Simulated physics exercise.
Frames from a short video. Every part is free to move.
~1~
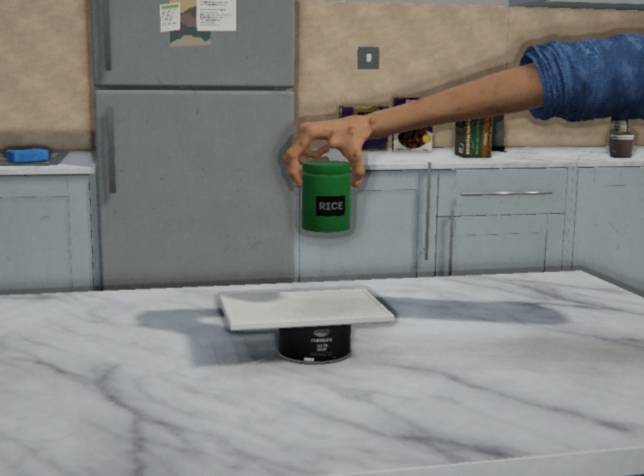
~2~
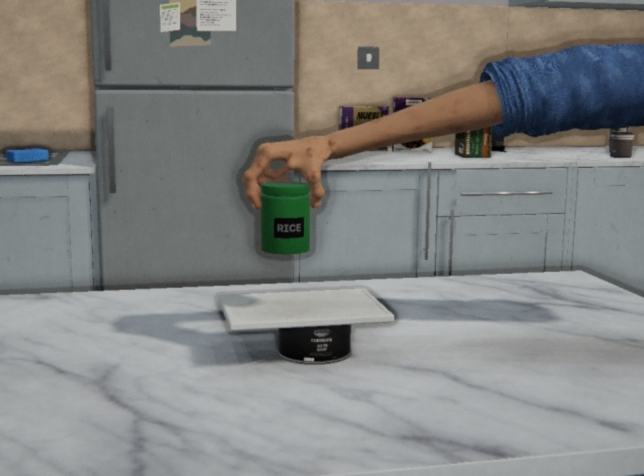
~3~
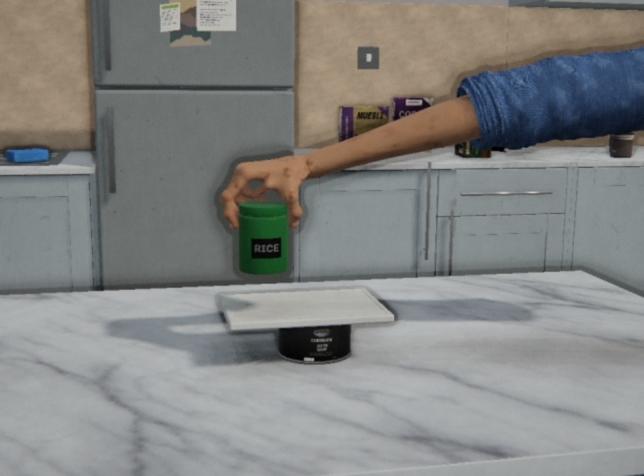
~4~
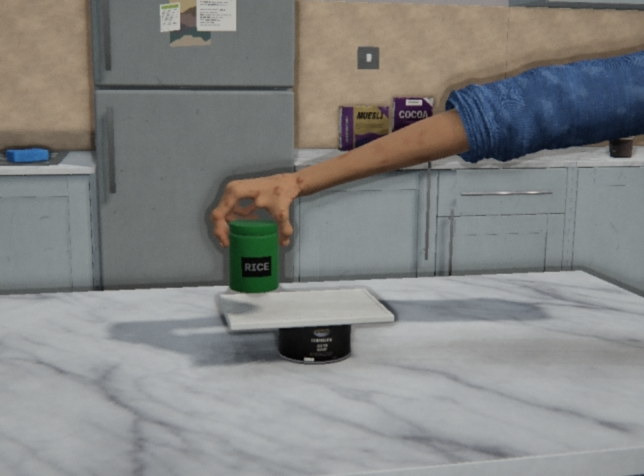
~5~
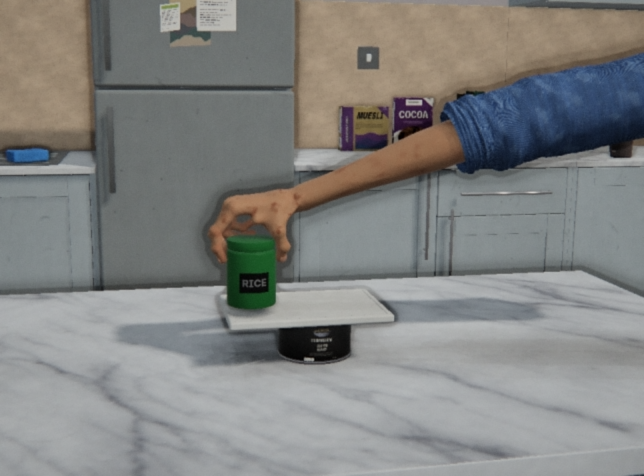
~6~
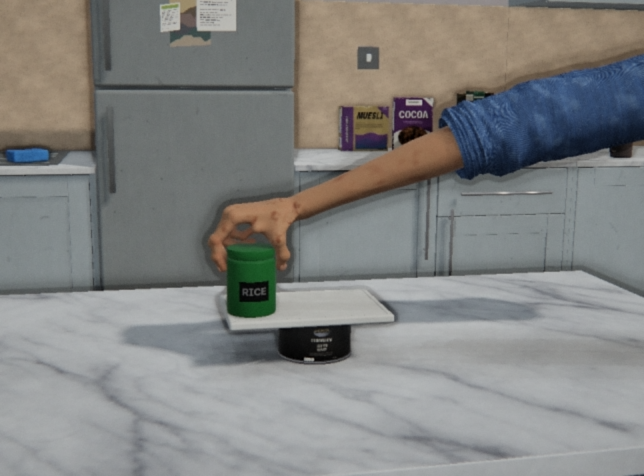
A hand lowers a green rice jar leftward onto a white board atop a black tub.
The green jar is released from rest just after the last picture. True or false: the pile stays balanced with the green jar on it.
False.
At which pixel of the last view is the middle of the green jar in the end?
Close to pixel (177, 347).
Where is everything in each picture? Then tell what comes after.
In the first frame, on its way; green jar (326, 196); black tub (315, 332).
In the second frame, on its way; green jar (285, 217); black tub (315, 332).
In the third frame, on its way; green jar (263, 237); black tub (315, 332).
In the fourth frame, on its way; green jar (254, 255); black tub (315, 332).
In the fifth frame, on its way; green jar (251, 271); black tub (315, 332).
In the sixth frame, in place under the hand; green jar (251, 279); black tub (315, 332).
Then, 0.30 s on from there, green jar now fallen; white lid turned 39° from how it was put.
Then, 0.40 s on from there, white lid turned 55° from how it was put.
Then, 0.60 s on from there, white lid turned 37° from how it was put.
Then, 1.30 s on from there, white lid turned 41° from how it was put.
In the end, fallen, green jar; toppled in the stack, white lid; black tub unmoved. At the end, from the last picture's camera, green jar near (177, 346). The stack comes apart.
